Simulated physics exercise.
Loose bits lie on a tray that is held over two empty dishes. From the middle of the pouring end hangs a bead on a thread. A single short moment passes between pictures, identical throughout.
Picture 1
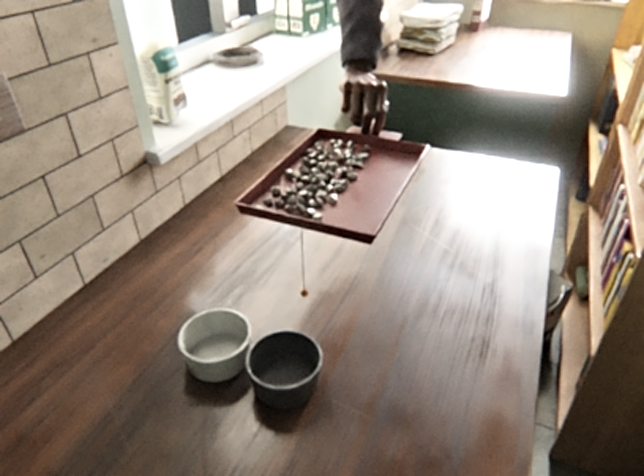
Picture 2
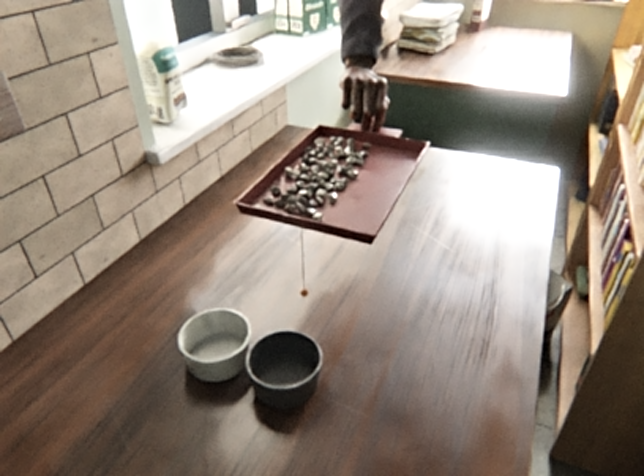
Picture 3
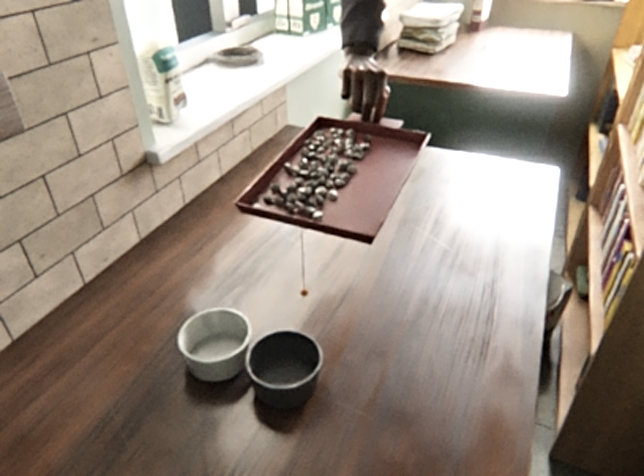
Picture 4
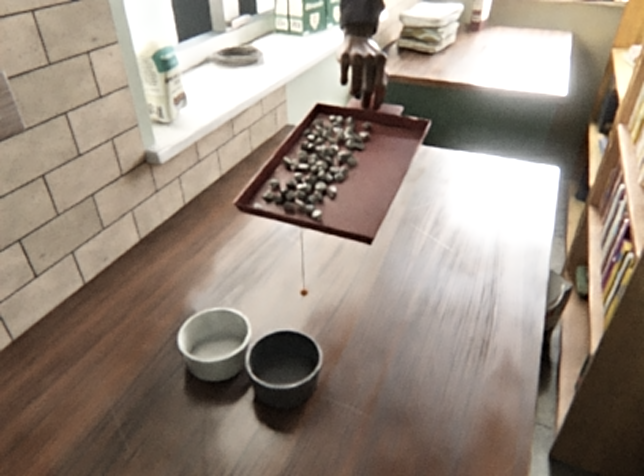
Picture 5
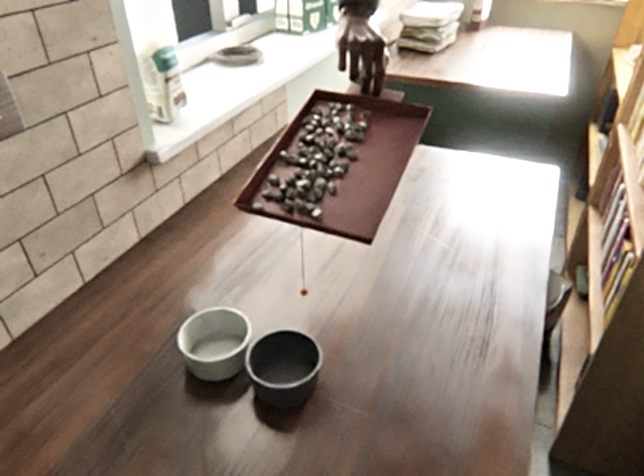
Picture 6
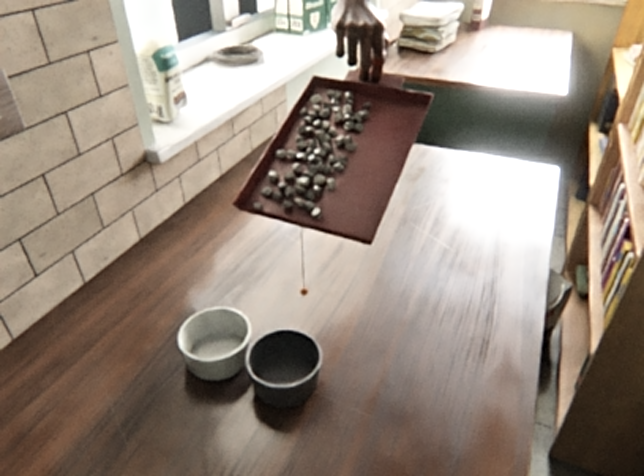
On a dark wooden table beside a tiled wall and windowsill, a dark hand holds a reddish tray of gravel level above two empty dishes, a bead hanging from its near edge. The hand gradually raises the far end, tilting the tray clearly toward the dishes, and the gravel shifts slightly.
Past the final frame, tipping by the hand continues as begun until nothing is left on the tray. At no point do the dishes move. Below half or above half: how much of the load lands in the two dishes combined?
The dishes catch a minority of the load.
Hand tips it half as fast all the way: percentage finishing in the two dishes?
I'd put it near 20 per cent.
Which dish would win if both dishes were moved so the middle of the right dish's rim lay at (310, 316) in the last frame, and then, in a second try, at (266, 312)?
In turn: The right-side dish; the right-side dish.
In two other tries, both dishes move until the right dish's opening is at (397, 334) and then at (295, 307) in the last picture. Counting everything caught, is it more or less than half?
For the two places in order: A minority share, a minority share.
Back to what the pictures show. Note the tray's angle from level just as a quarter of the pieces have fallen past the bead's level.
Roughly 85 degrees from level.
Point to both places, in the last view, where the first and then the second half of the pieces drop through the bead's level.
Close to (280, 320), then close to (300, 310).
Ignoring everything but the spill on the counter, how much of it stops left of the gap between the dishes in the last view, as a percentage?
Around 10 %.
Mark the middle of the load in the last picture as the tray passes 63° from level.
Around (290, 209).
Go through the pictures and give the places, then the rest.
Corners of the pouring end near (240, 202) and (372, 232), level; middle of the load near (330, 174), bits of gravel; left dish near (197, 368); right dish near (267, 395); bead on its thread near (304, 293), in the first frame.
Corners of the pouring end near (239, 202) and (372, 232), level; middle of the load near (330, 173), in the second frame.
Corners of the pouring end near (239, 201) and (371, 233), tipped barely, level across its low end; middle of the load near (330, 168), in the third frame.
Corners of the pouring end near (238, 201) and (371, 234), tipped a little, level across its low end; middle of the load near (329, 161), in the fourth frame.
Corners of the pouring end near (238, 201) and (371, 236), tipped clearly, level across its low end; middle of the load near (328, 154), in the fifth frame.
Corners of the pouring end near (237, 202) and (370, 237), tipped clearly, level across its low end; middle of the load near (322, 141), a little on the move; left dish near (196, 367); right dish near (267, 394), in the sixth frame.
Shortly afterwards, tray tipped steeply; all but a few on the tray; only a few in the air.
Next, tray tipped right over; near a third on the tray; a little in the right dish; a little in the left dish; near a quarter outside both; near a quarter in the air.
Some moments later, tray tipped past a quarter turn; a little in the right dish; a little in the left dish; the bulk outside both.
In the end, tray tipped past a quarter turn; a little in the right dish; a little in the left dish; the bulk outside both.
